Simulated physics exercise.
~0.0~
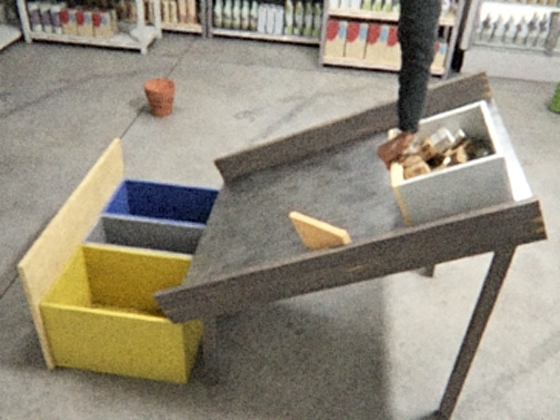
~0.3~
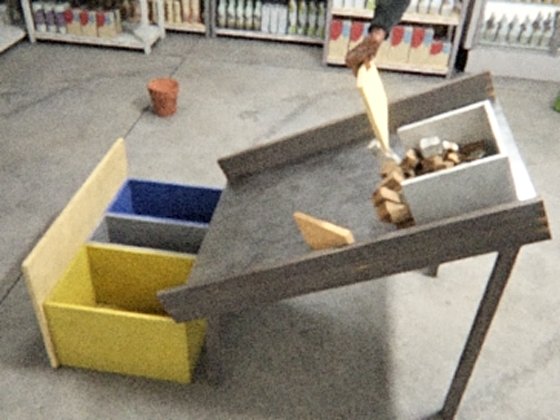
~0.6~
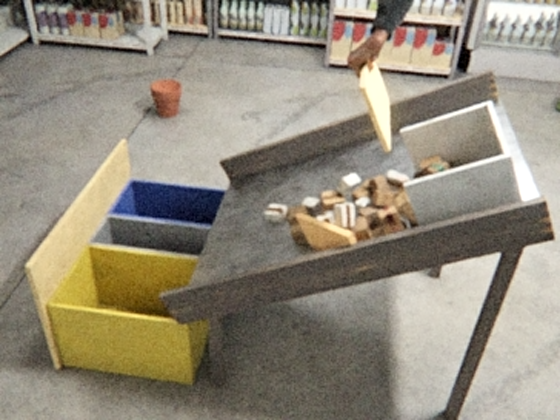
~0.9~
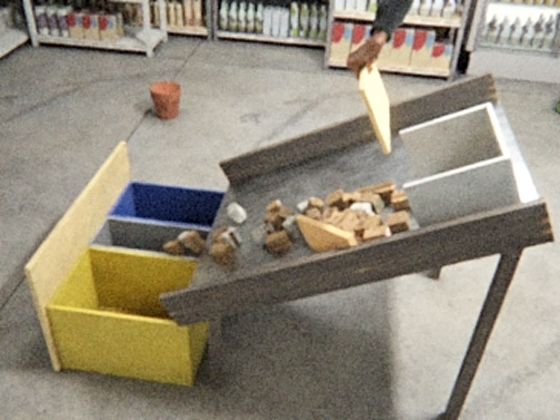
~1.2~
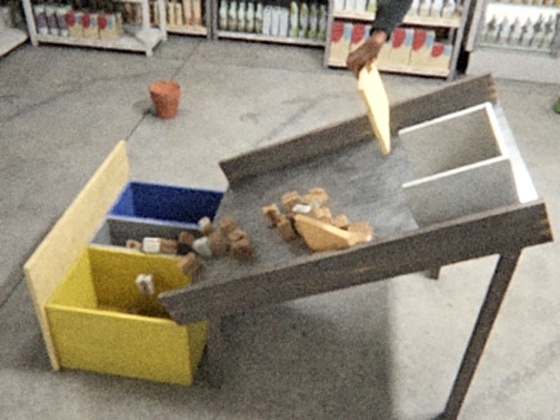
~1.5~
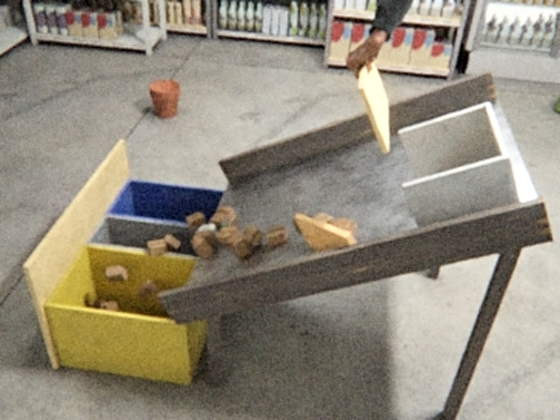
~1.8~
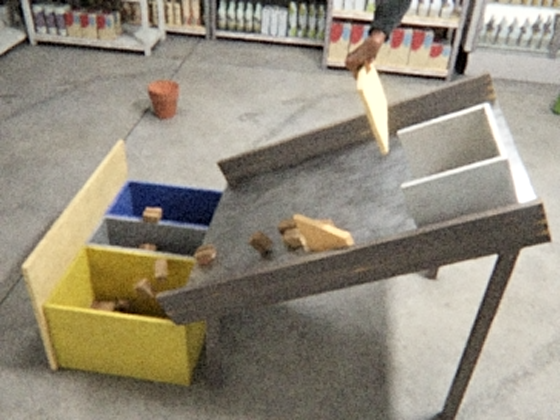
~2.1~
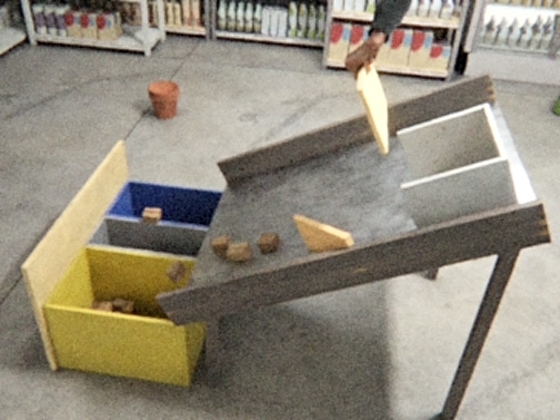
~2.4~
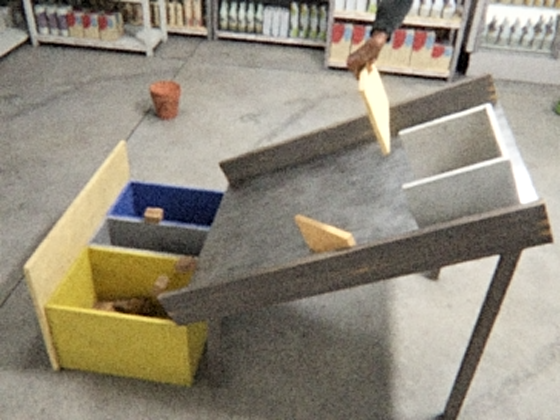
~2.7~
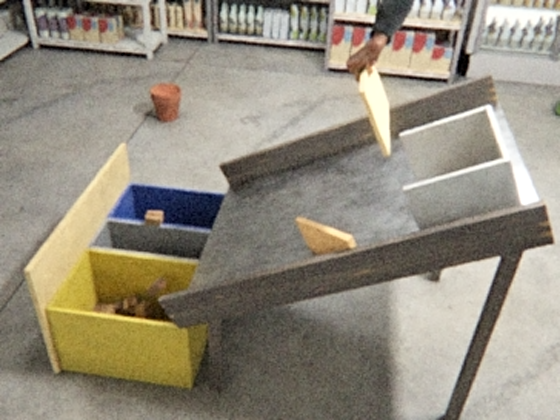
Small brown blocks slide down the grey ramp past an angled board and drop into totes.
